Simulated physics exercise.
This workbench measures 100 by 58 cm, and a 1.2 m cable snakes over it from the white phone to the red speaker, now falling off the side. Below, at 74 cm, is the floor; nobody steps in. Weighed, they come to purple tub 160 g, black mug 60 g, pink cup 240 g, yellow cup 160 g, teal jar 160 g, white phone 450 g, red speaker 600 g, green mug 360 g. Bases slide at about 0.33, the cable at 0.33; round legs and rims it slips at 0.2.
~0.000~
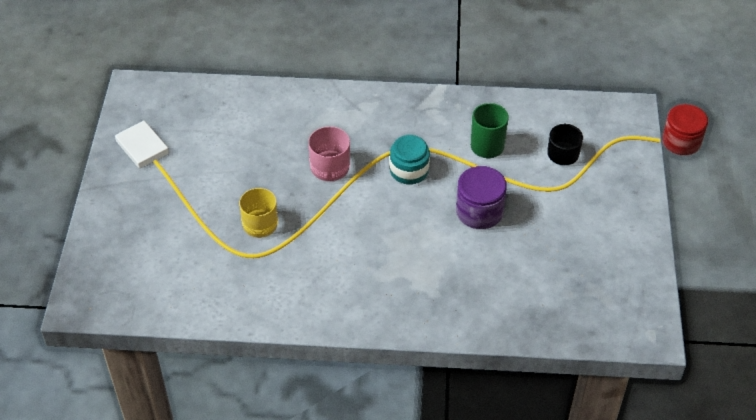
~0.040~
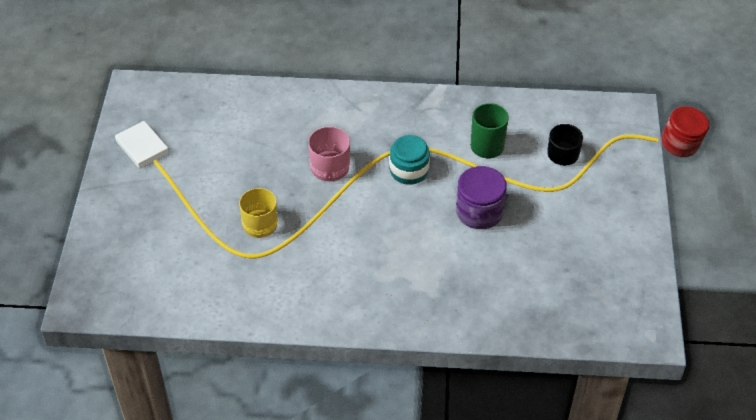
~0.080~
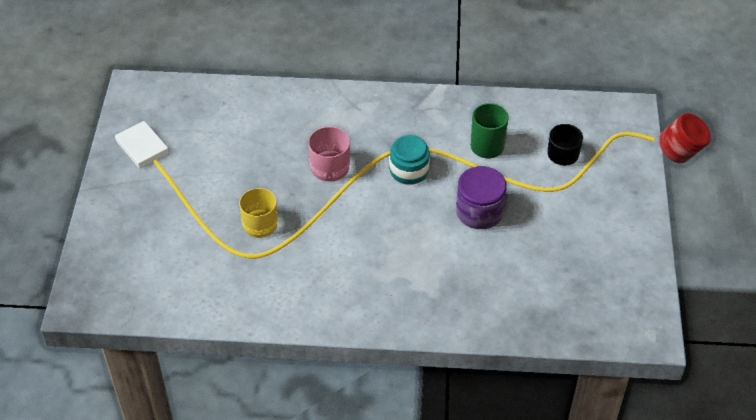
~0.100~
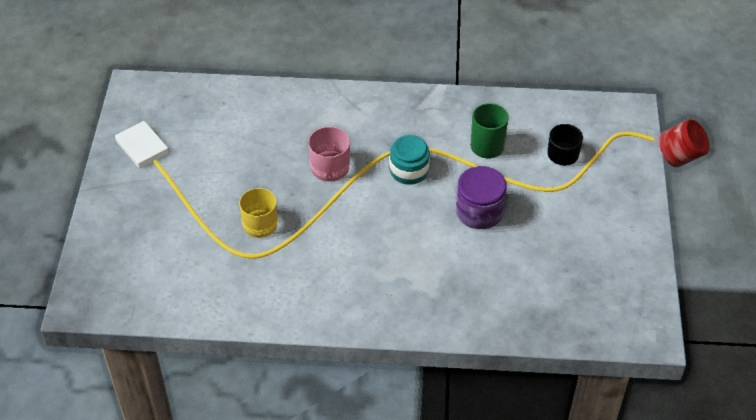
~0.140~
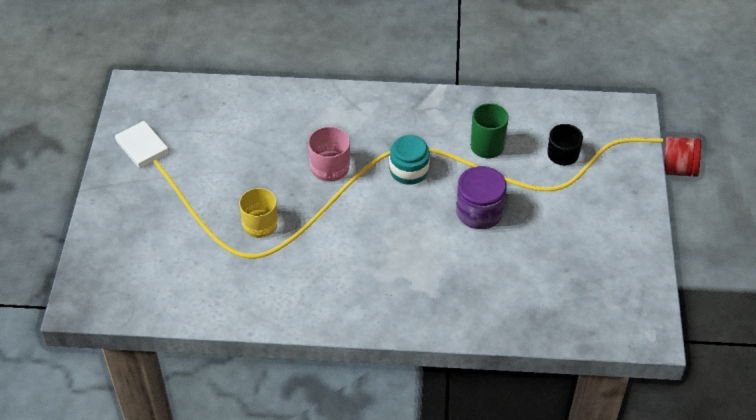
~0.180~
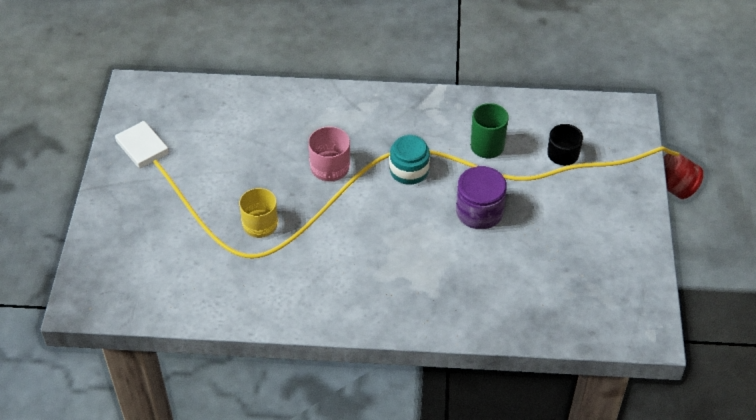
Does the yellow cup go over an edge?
It does not stay.
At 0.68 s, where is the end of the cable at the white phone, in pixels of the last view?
About (313, 177).
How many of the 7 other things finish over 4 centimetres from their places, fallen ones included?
Count recorded: 5.
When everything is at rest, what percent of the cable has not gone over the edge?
Roughly 35 per cent of the cable.
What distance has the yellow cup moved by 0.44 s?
Logged shift for the yellow cup: 25 cm.
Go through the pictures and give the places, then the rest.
The first frame shows shows, yellow cup (258, 202); cable runs through (603, 150) (376, 161) (291, 240) (191, 209).
The second frame shows shows, red speaker (688, 120); cable runs through (602, 150) (376, 161) (191, 209).
The third frame shows shows, red speaker (685, 138); cable runs through (602, 150) (376, 161) (191, 209).
The fourth frame shows shows, red speaker (684, 143); cable runs through (602, 150) (376, 161) (191, 209).
The fifth frame shows shows, red speaker (682, 157); cable runs through (603, 150) (376, 161) (191, 209).
The sixth frame shows shows, yellow cup (258, 202); cable runs through (631, 160) (377, 161) (291, 240) (191, 209).
By 0.4 s, the cable's tail end at (204, 156); yellow cup 26 cm off its start, teal jar 12 cm off its start, white phone 7 cm off its start.
By 0.7 s, the cable's tail end at (313, 177); yellow cup over the edge, white phone 27 cm off its start, teal jar 13 cm off its start.
By 0.9 s, the cable's tail end at (440, 196); yellow cup over the edge, white phone 49 cm off its start at (414, 190), red speaker over the edge.
By 1.2 s, the cable's tail end at (460, 196); yellow cup over the edge, white phone 52 cm off its start, teal jar 14 cm off its start.
By 2.4 s, the cable's tail end at (460, 196); yellow cup over the edge, white phone 52 cm off its start at (434, 190), teal jar 14 cm off its start at (446, 206), red speaker over the edge.
